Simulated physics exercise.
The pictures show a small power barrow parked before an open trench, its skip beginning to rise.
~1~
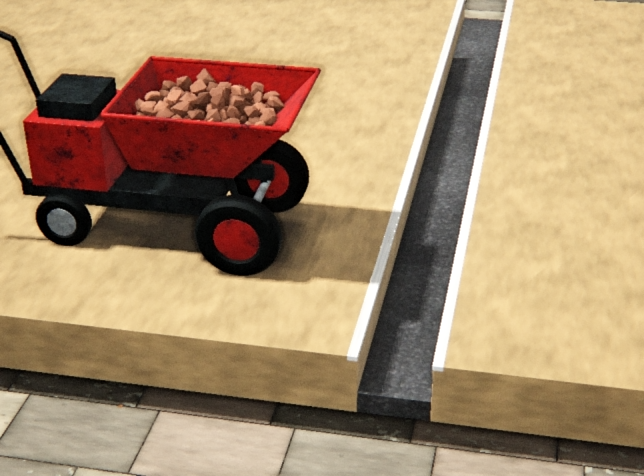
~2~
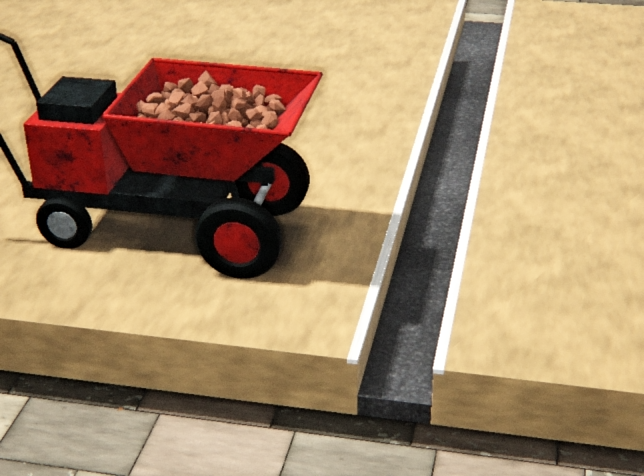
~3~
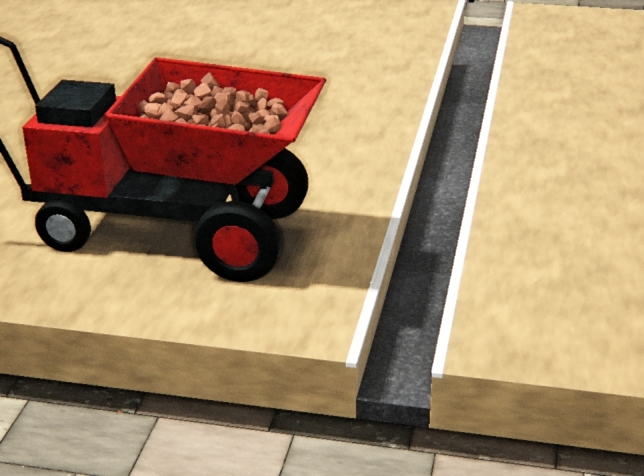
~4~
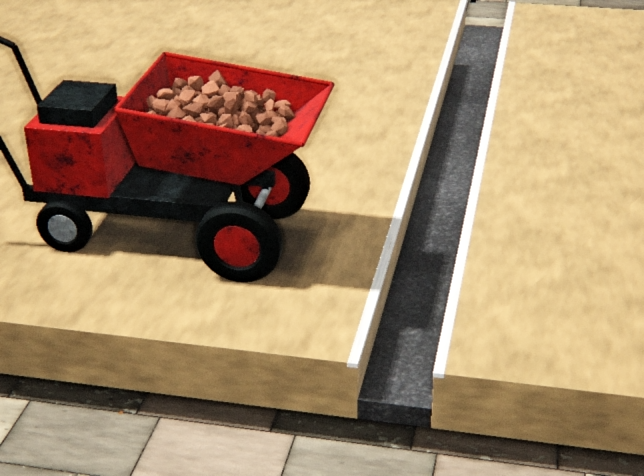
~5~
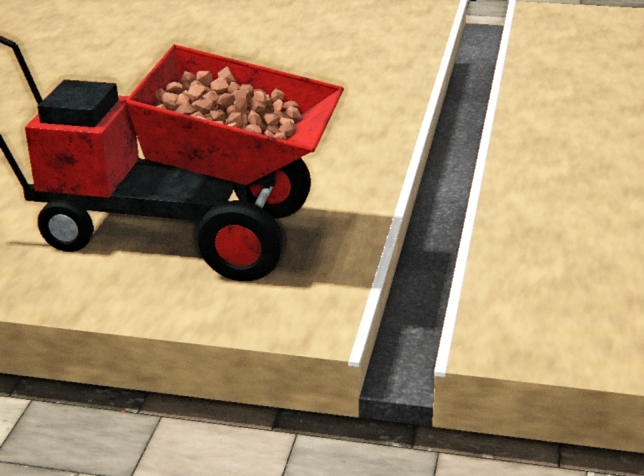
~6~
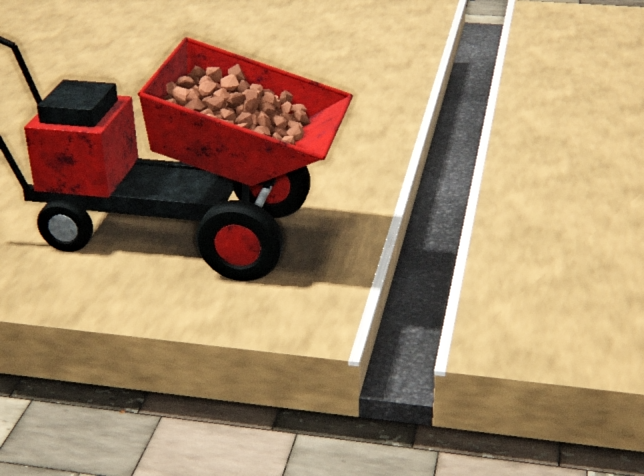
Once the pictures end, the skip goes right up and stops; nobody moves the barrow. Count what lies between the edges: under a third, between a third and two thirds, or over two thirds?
Between the edges lies over two thirds of the load.
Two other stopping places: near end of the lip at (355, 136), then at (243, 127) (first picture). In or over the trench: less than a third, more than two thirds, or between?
In turn: Less than a third; in the middle band.
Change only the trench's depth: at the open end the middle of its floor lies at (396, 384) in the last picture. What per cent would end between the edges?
Roughly 70 in a hundred.
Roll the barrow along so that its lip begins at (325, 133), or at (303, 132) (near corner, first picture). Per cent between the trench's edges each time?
In turn 70 and 90 in a hundred.
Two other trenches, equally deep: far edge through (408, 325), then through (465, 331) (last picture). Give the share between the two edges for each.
Roughly 50 per cent, and 90 per cent.
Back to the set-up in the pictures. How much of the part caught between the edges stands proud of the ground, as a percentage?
Near 5 %.
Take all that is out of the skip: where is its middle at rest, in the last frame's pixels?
Near (422, 282).
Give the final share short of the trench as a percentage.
Close to 0 per cent.
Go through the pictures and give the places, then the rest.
Lip of the skip at (287, 130), level; top of the load at (198, 115), lumps of rubble; first edge of the trench at (365, 315); far edge at (446, 324), the trench over half as wide as the skip, and about half as deep as wide, in the first picture.
Lip of the skip at (289, 134), level; top of the load at (199, 117), in the second picture.
Lip of the skip at (293, 140), tipped barely; top of the load at (193, 103), in the third picture.
Lip of the skip at (302, 145), tipped a little; top of the load at (190, 111), in the fourth picture.
Lip of the skip at (312, 150), tipped a little; top of the load at (199, 107), in the fifth picture.
Lip of the skip at (323, 158), tipped clearly; top of the load at (209, 104); first edge of the trench at (366, 320); far edge at (448, 329), in the sixth picture.
Soon after the last picture, skip tipped steeply; all in the skip.
A little later, skip tipped right over; about half in the skip; about half in or heaped over the trench.
Later still, skip tipped right over; a small part in the skip; a stray few short of the trench; most in or heaped over the trench.
At rest, skip tipped right over; a small part in the skip; a stray few short of the trench; most in or heaped over the trench; none beyond it.
